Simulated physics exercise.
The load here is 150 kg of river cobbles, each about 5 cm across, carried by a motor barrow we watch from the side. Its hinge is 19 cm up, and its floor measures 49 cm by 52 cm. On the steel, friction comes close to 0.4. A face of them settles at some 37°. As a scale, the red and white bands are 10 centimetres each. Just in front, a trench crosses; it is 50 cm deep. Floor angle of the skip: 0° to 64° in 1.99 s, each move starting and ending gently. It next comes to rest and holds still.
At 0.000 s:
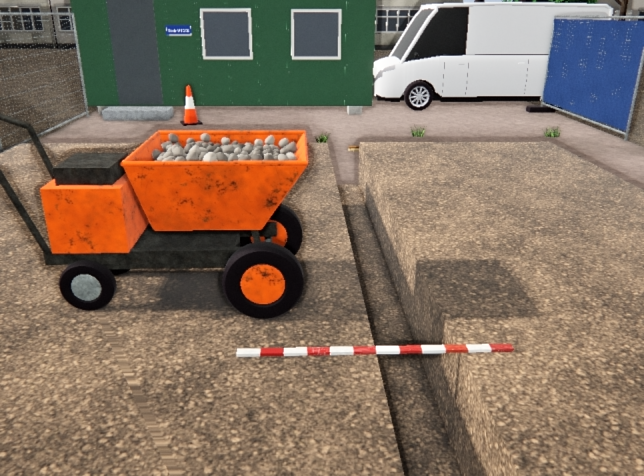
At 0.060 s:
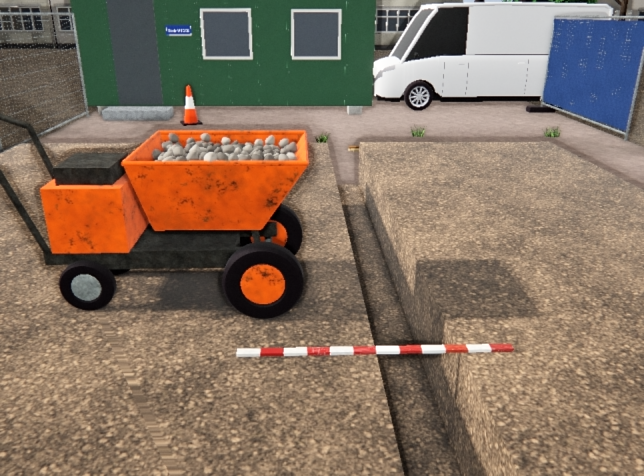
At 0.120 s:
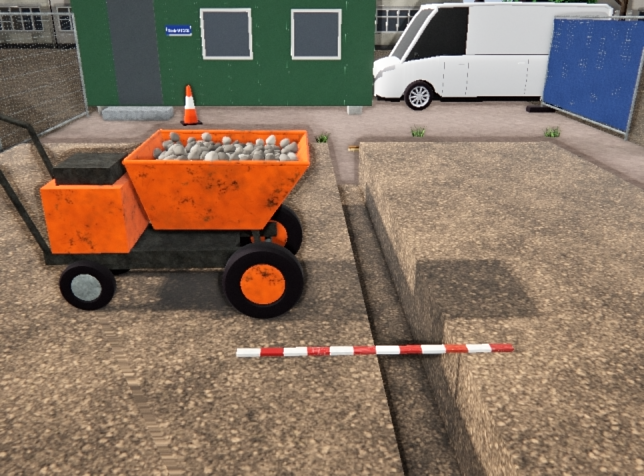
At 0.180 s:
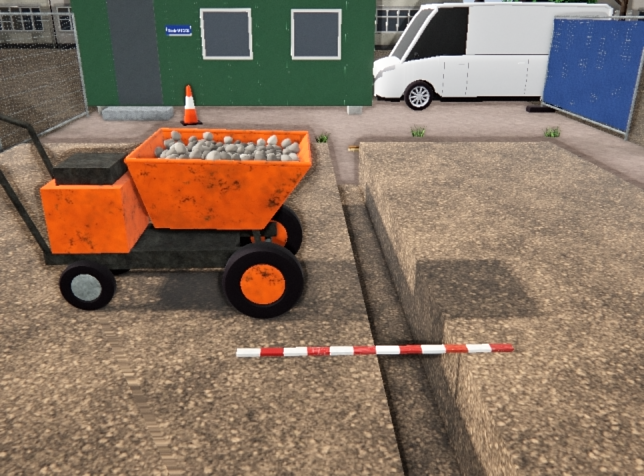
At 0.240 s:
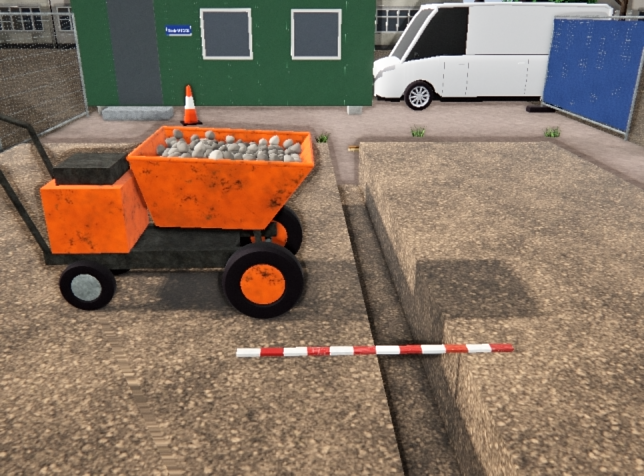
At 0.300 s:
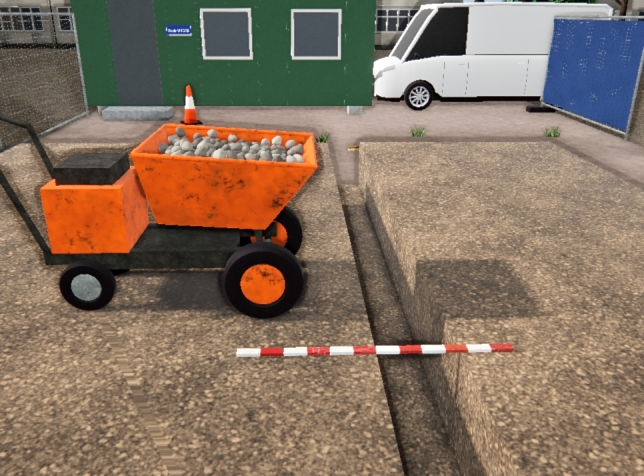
An orange motor barrow stands beside a trench as its stone-filled skip tilts slightly.
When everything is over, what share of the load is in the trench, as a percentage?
Close to 69 in a hundred.
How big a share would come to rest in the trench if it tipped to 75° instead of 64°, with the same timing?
About 90%.
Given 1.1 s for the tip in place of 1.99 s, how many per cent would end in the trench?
Around 60 per cent would end in the trench.
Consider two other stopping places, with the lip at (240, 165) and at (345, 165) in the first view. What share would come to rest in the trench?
First place roughly 60%, second roughly 40%.
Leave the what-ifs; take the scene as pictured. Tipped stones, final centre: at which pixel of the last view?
I'd point to around (400, 354).
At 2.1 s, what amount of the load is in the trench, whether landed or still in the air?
By that point it's something like 25 in a hundred.
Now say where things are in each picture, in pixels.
In the first frame, lip at (307, 163), floor tilted 0°, highest stones at (209, 147).
In the second frame, the skip is at 0°, its lip at (308, 163); the top of the load is at (209, 147); the stones move at 0.0 m/s on average.
In the third frame, lip at (309, 164), floor tilted 1°, highest stones at (207, 146); the stones move at 0.1 m/s on average.
In the fourth frame, the skip is at 1°, its lip at (311, 164); the top of the load is at (201, 145); the stones move at 0.1 m/s on average.
In the fifth frame, lip at (313, 165), floor tilted 3°, highest stones at (199, 143); the stones move at 0.2 m/s on average.
In the sixth frame, the skip is at 4°, its lip at (316, 167); the top of the load is at (197, 142); the stones move at 0.2 m/s on average.
After 1.5 s the floor is at 54°; 100 % in the skip; the foremost stones are at (391, 230).
After 2.1 s the floor is at 64°; 74 % in the skip, 23 % in the trench, 3 % past the trench; the foremost stones are at (470, 282).
After 2.4 s the floor is at 64°; 55 % in the skip, 38 % in the trench, 6 % past the trench; the foremost stones are at (492, 272).
After 4.4 s the floor is at 64°; 24 % in the skip, 69 % in the trench, 7 % past the trench; the foremost stones are at (499, 271).
